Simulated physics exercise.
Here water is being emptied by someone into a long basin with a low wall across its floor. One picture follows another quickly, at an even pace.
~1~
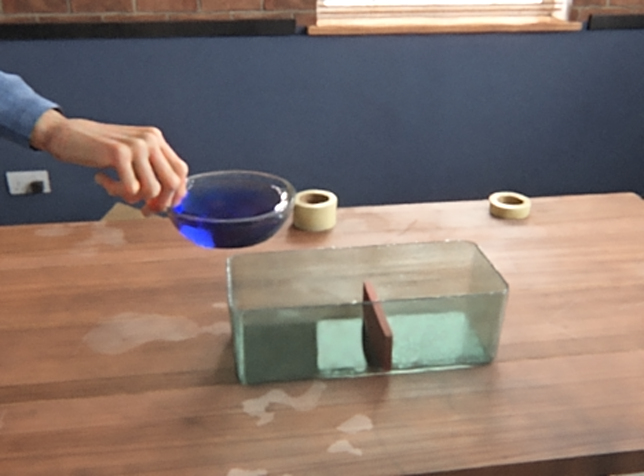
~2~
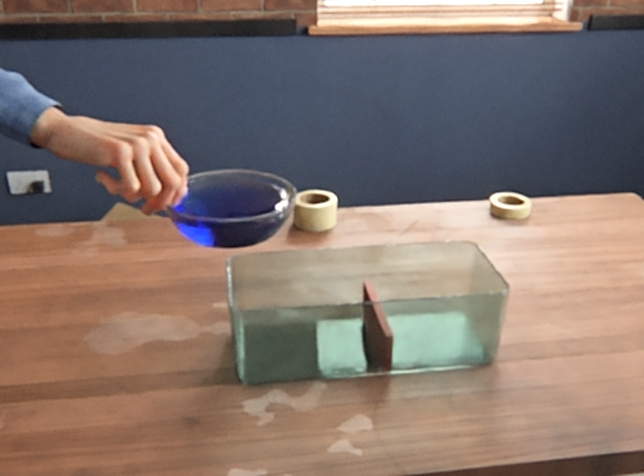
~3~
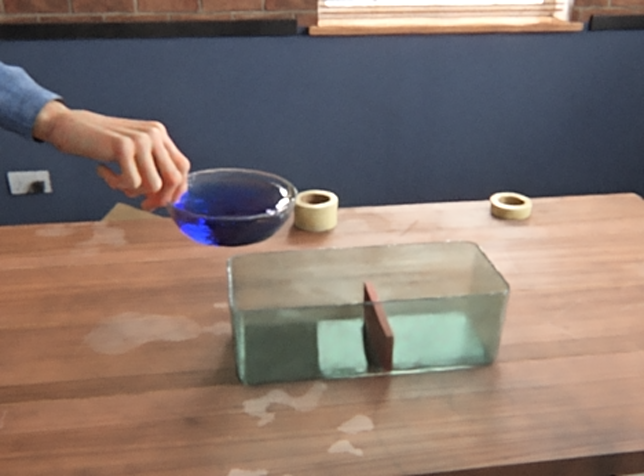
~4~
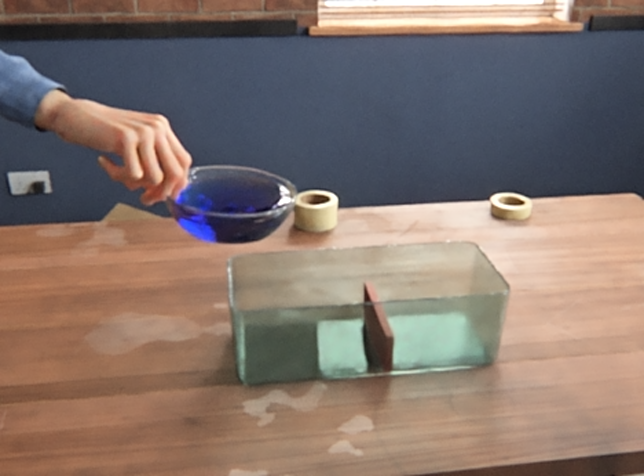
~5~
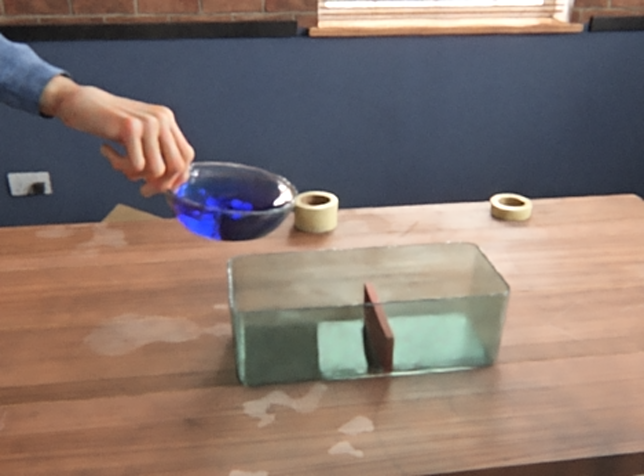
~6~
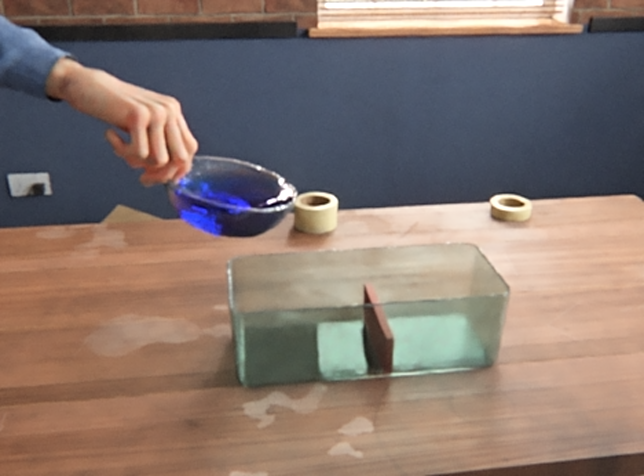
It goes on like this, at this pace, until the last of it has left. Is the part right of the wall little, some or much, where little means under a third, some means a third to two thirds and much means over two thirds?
Some.
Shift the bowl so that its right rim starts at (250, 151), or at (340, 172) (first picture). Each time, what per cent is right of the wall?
Near 5 per cent for the first start, near 90 per cent for the second.
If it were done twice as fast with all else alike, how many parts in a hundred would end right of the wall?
Something like 55 percent.
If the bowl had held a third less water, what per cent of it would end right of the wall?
I'd say roughly 15 percent.
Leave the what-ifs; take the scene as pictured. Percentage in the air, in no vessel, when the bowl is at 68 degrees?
Some 50 per cent.
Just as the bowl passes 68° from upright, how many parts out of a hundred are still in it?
It still holds close to 30 per cent at that lean.
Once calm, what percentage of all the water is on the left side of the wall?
Something like 55 per cent, roughly.
A moment on, the bowl is tipped part way and 29 per cent is still to pour, 21 is left of the wall and 0 right of it.
Next, the bowl is tipped on its side and 0 per cent is still to pour, 51 is left of the wall and 42 right of it.
Then the bowl is tipped right over and 0 per cent is still to pour, 57 is left of the wall and 41 right of it.
Later the bowl is tipped right over and 0 per cent is still to pour, 57 is left of the wall and 41 right of it.
Finally, 57 per cent lies left of the wall, 41 right of it and 1 outside.
